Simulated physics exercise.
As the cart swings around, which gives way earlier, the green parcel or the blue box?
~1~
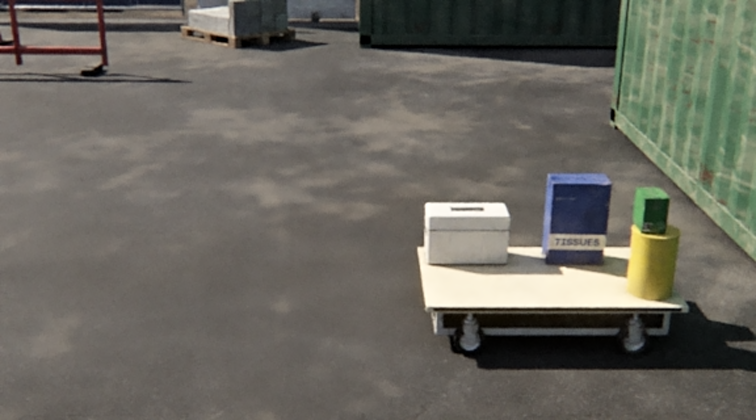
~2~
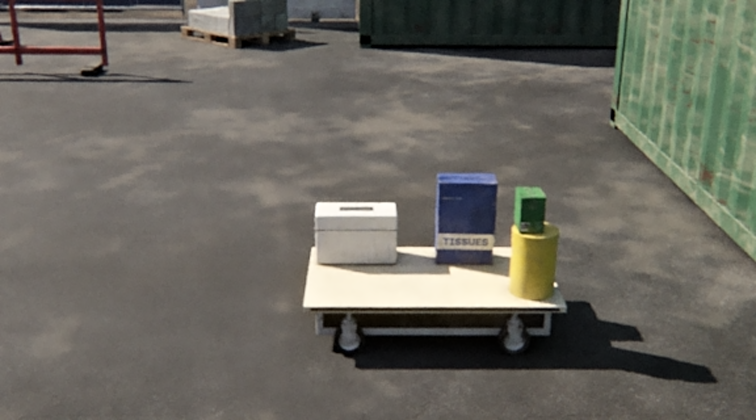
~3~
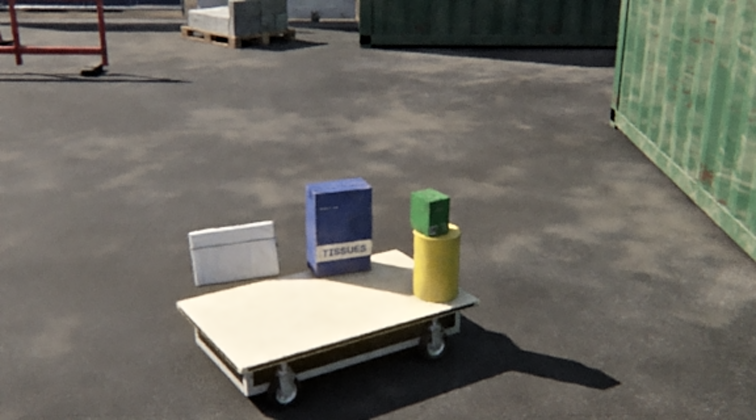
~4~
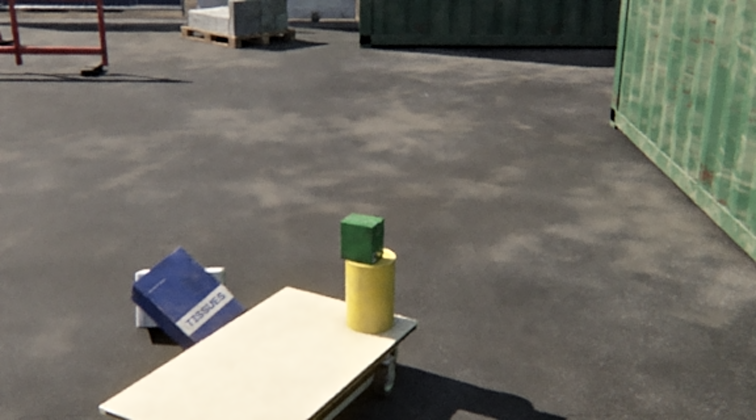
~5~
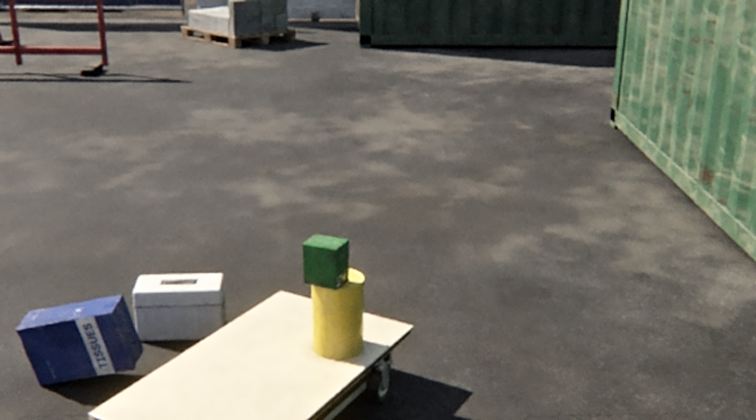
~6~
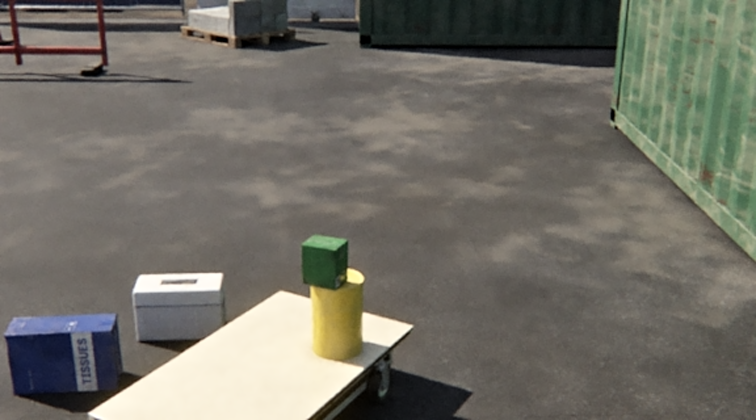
The blue box gives way earlier, tumbling off the cart onto the ground, while the green parcel stays up on the yellow pail.
